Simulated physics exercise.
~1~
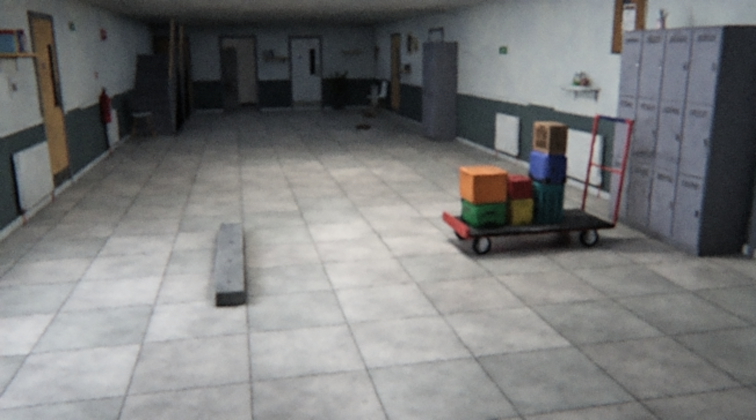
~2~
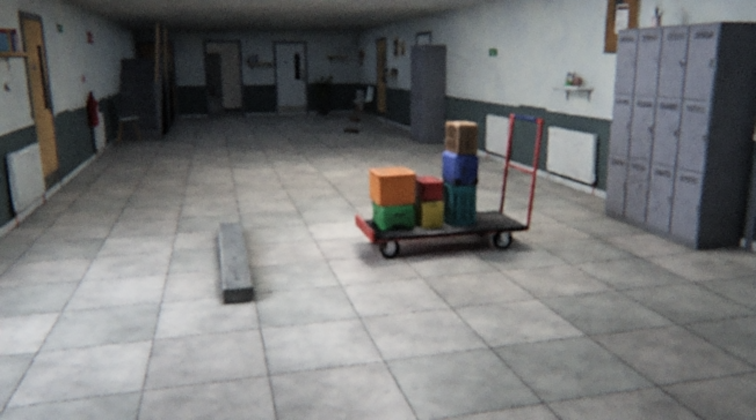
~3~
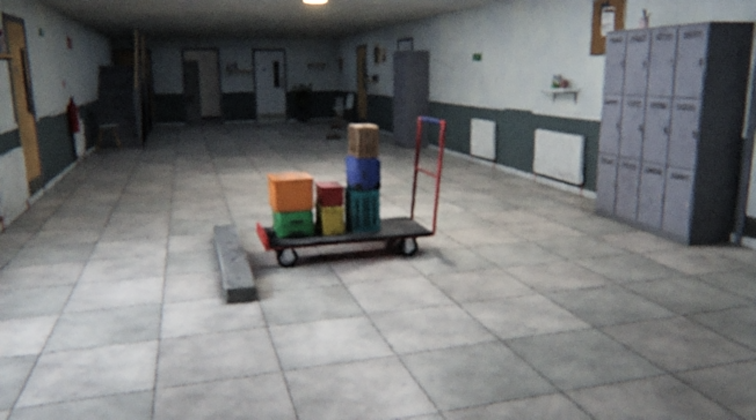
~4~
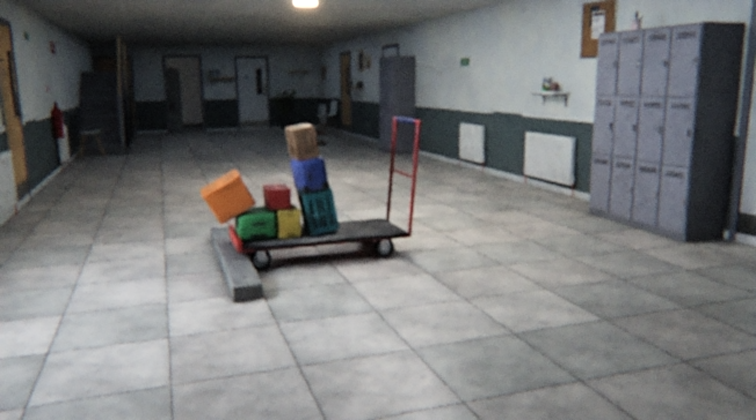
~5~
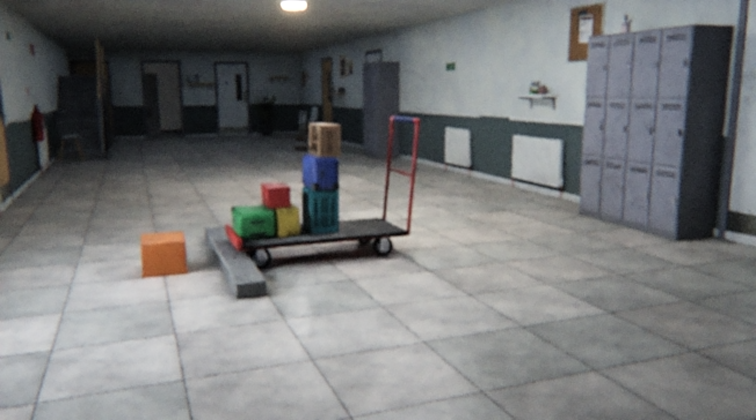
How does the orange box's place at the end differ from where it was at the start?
At the start the orange box sat on top of the green one at the front of the trolley, to the right of the kerb. By the end it was on the floor to the left of the kerb.
